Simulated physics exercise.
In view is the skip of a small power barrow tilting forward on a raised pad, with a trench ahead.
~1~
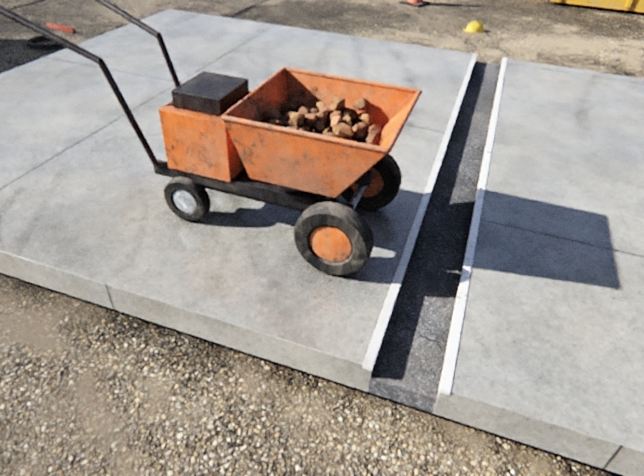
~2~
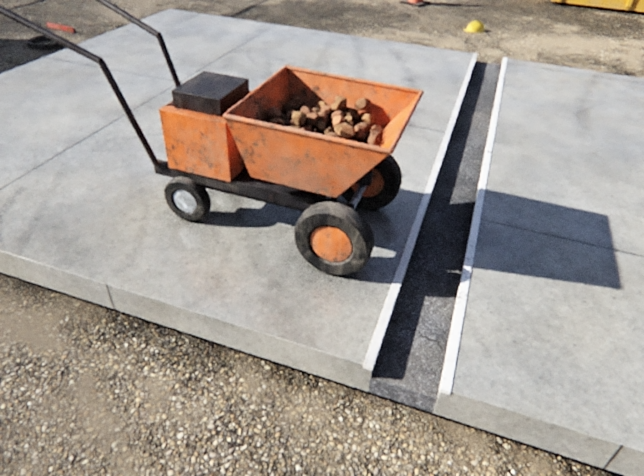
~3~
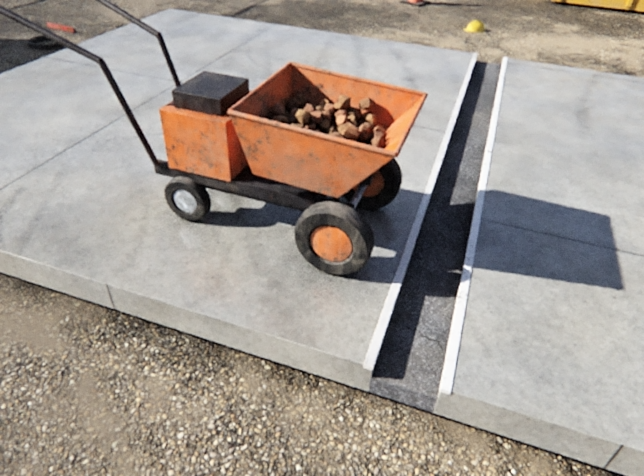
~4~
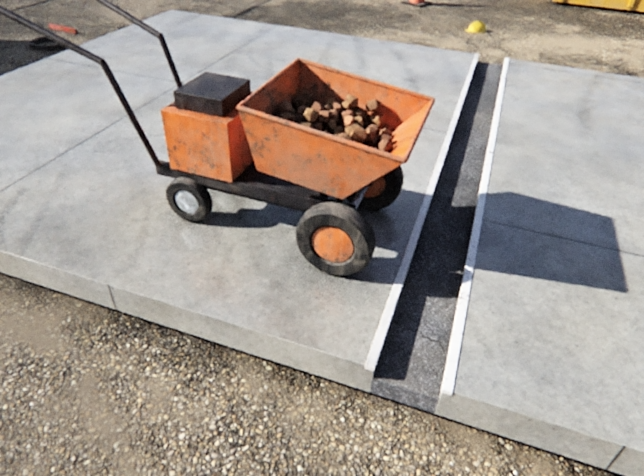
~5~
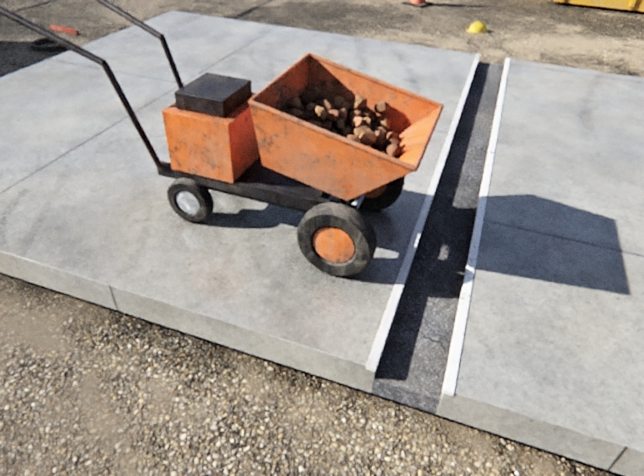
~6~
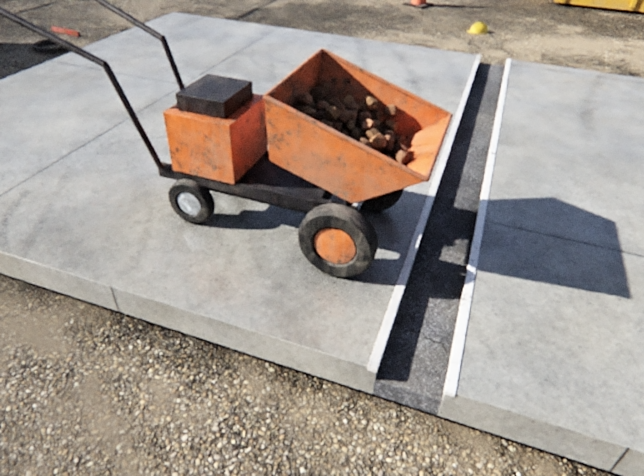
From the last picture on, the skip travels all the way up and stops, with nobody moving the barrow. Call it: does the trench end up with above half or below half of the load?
It ends up with below half.
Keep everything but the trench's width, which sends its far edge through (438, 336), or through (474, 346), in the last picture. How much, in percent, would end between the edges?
First try: About 0 %; second try: About 40 %.
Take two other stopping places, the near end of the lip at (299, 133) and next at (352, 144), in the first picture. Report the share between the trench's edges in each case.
About 50 percent at the first place and about 60 percent at the second.
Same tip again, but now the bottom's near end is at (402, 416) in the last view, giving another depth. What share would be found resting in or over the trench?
About 20 percent.
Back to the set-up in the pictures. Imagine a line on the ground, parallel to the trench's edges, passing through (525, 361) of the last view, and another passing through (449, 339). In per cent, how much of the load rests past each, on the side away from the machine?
Around 10 in a hundred for the first, 60 in a hundred for the second.
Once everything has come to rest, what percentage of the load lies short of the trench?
It works out to roughly 0 percent.
Shortly afterwards, skip tipped steeply; the whole lot in the skip.
Next, skip tipped steeply; all but a few in the skip; only a few in or heaped over the trench; a little beyond it.
Some moments later, skip tipped right over; near a third in the skip; a little in or heaped over the trench; near half beyond it.
In the end, skip tipped right over; near a quarter in the skip; a little in or heaped over the trench; near two thirds beyond it.
